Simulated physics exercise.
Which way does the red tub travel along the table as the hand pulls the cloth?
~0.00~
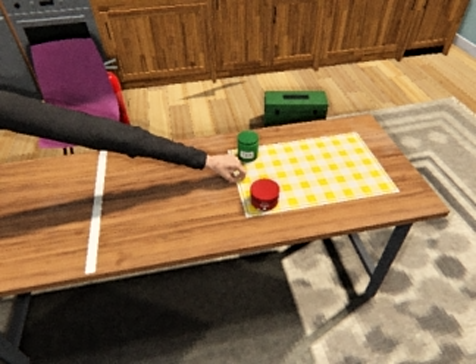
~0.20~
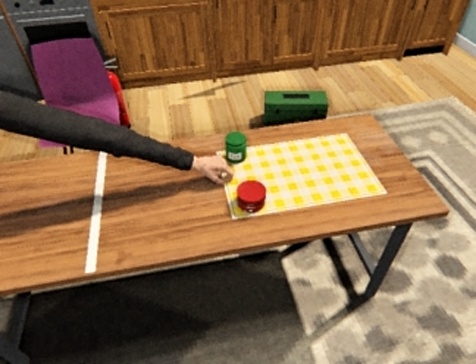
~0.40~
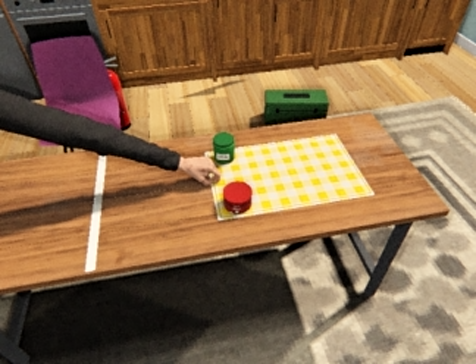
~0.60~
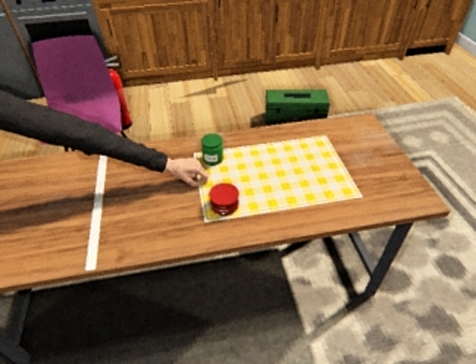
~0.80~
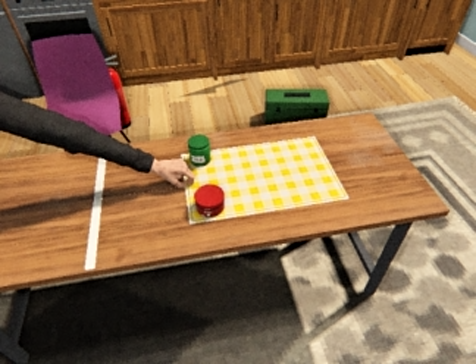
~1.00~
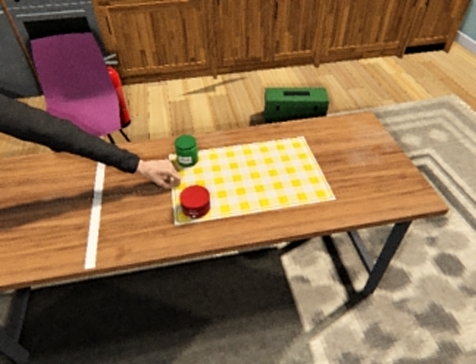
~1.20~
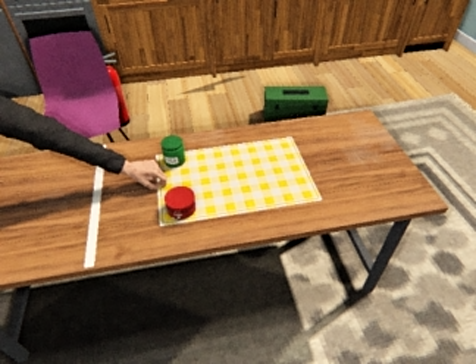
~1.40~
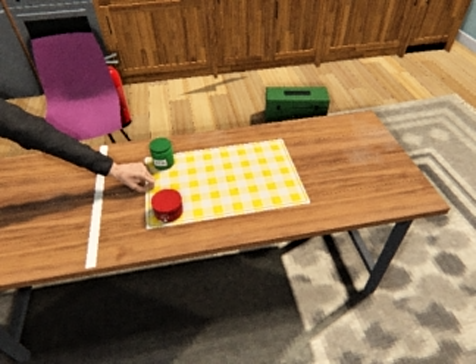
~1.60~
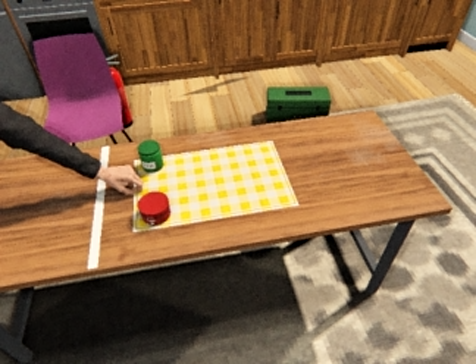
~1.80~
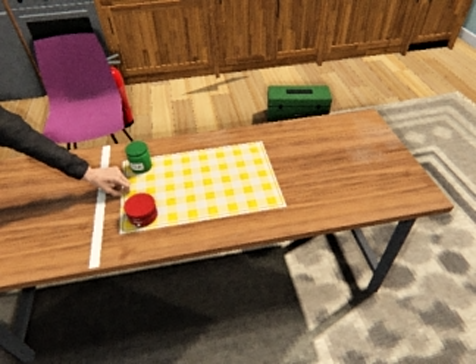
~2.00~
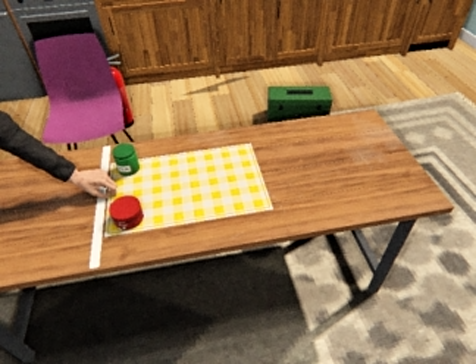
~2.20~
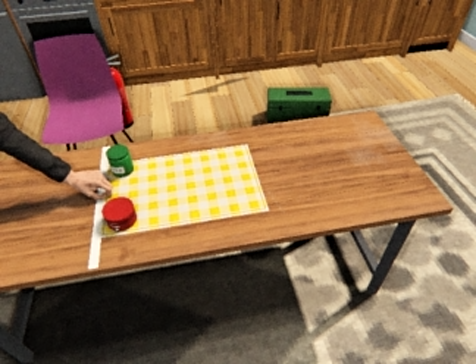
The red tub travels to the viewer's left, riding on the cloth towards the white strip of tape.
